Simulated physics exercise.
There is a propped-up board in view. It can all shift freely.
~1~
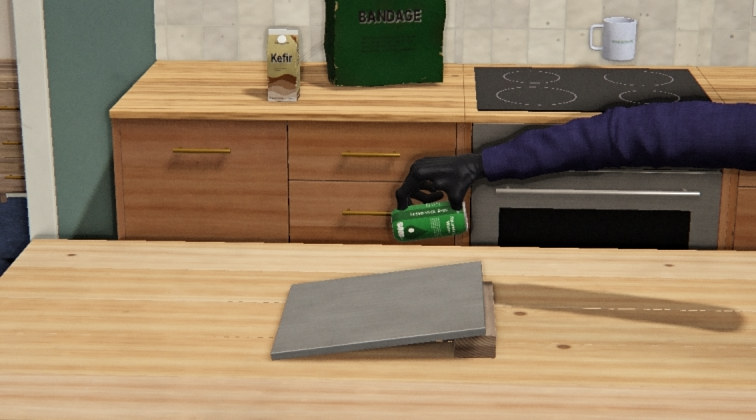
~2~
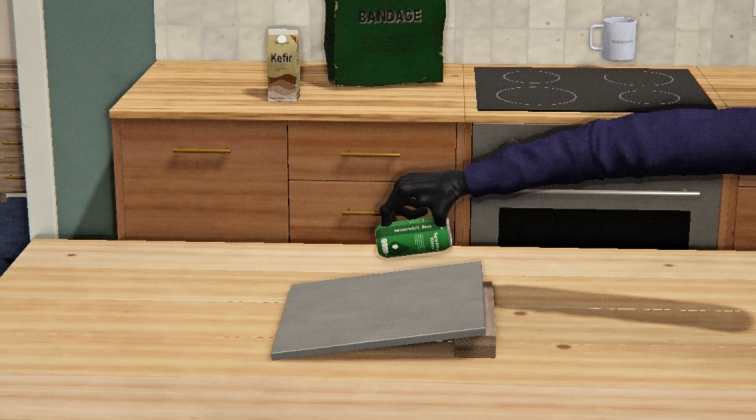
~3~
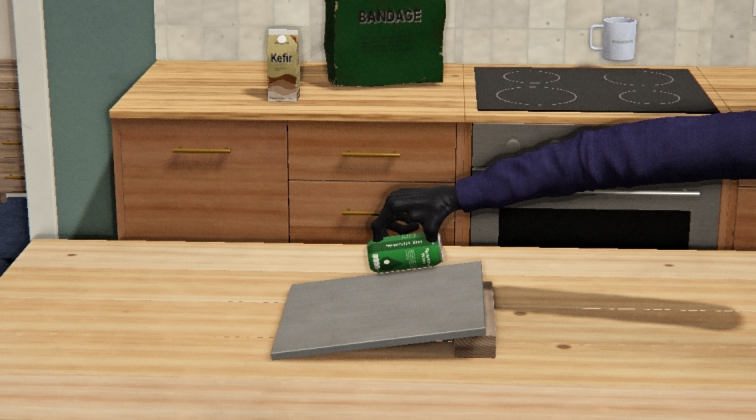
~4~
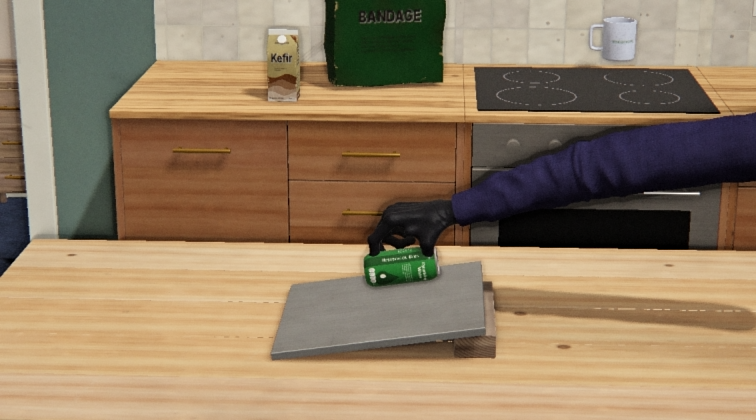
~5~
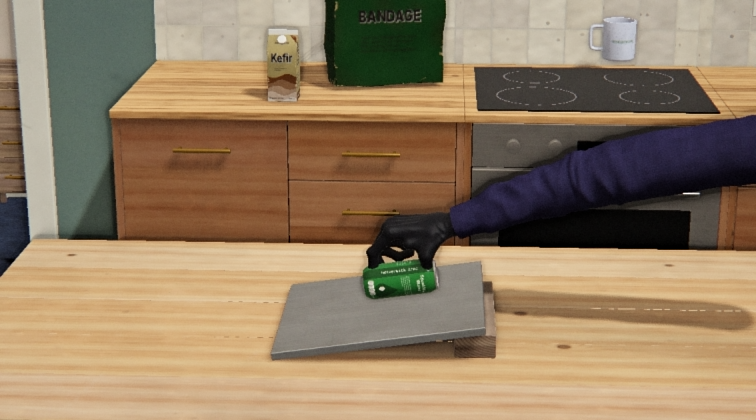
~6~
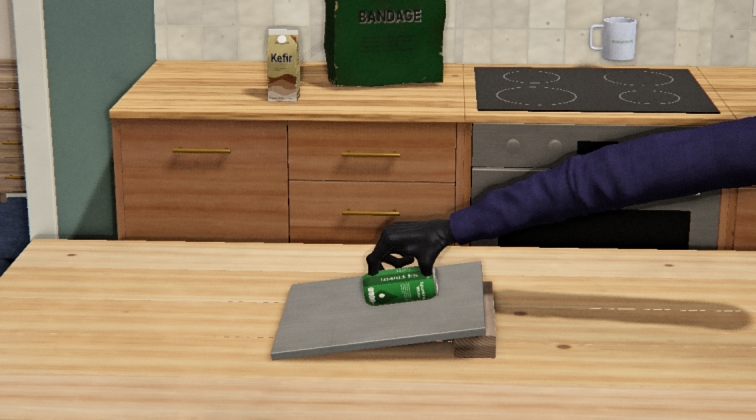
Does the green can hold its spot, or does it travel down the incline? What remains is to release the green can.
The green can holds its spot.
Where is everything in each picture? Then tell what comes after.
Still above its spot; green can (430, 221), in the first picture.
Still above its spot; green can (414, 237), in the second picture.
Still above its spot; green can (405, 252), in the third picture.
Still above its spot; green can (402, 266), in the fourth picture.
Still above its spot; green can (400, 279), in the fifth picture.
Set down, still held; green can (400, 286), in the sixth picture.
Then, 0.30 s after the last picture, nothing has stirred.
Then, 0.70 s after the last picture, green can resting near (400, 286).
At rest, it is in place. Seen from the same camera at the end, green can near (400, 286). The green can remains at rest.
